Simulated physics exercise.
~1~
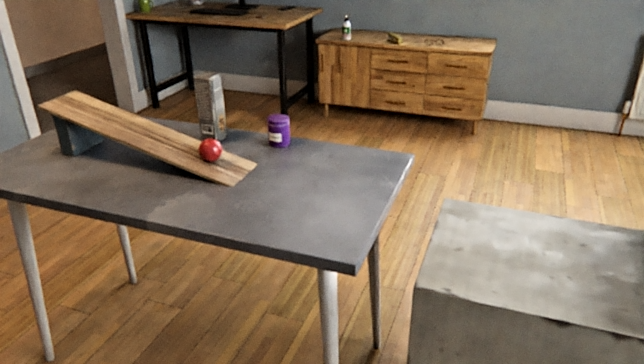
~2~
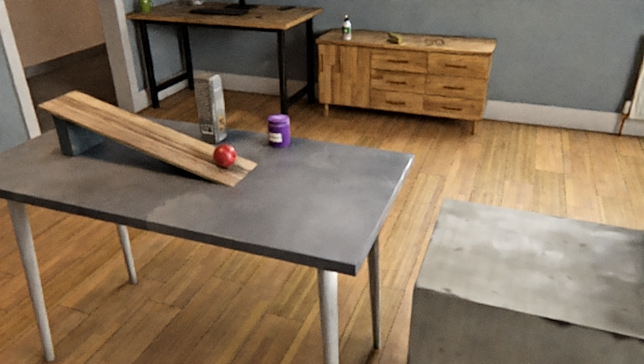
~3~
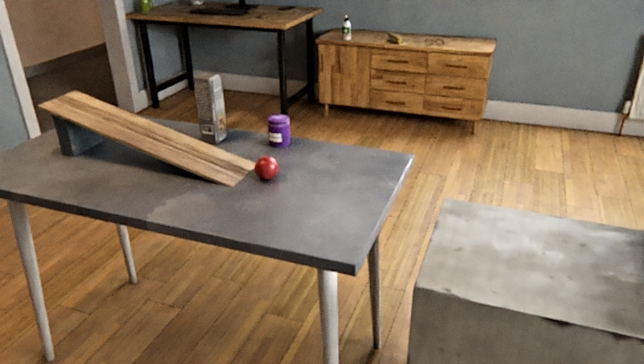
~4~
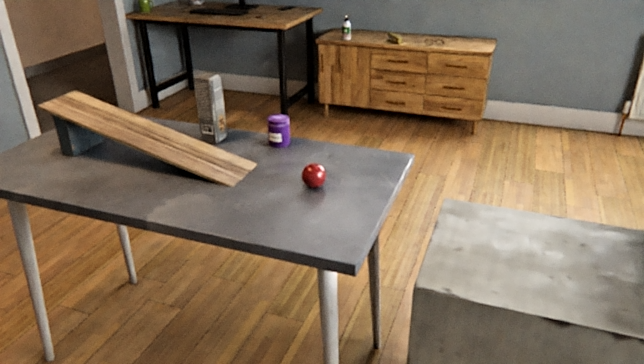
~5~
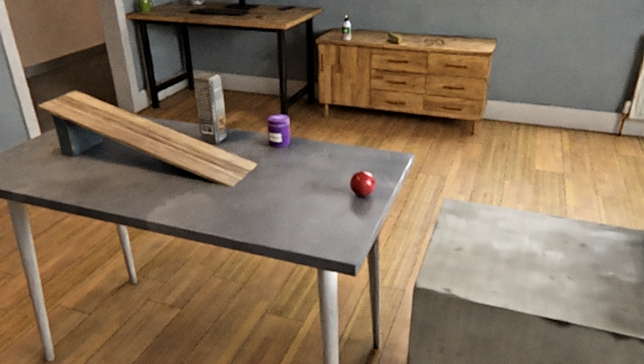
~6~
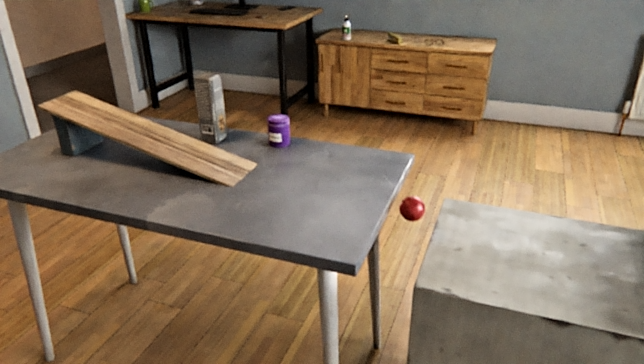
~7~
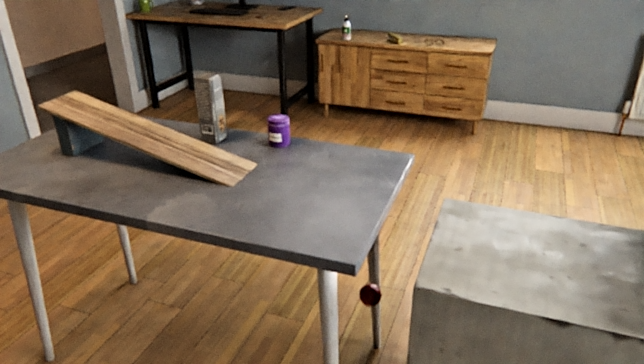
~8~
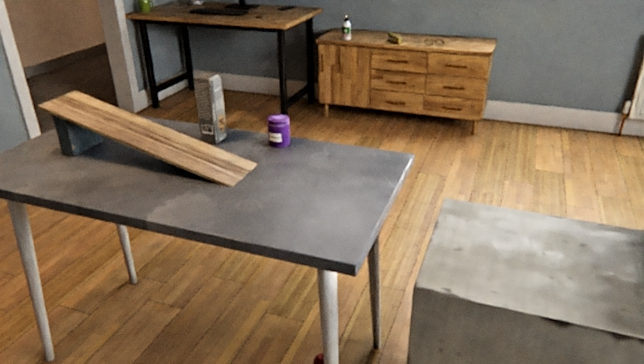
In the video, a red apple rolls down a wooden ramp and across a dark table past a grey carton and a purple jar, goes over the right edge, then drops back leftward into the gap before a lower grey block, ending low beside a table leg.
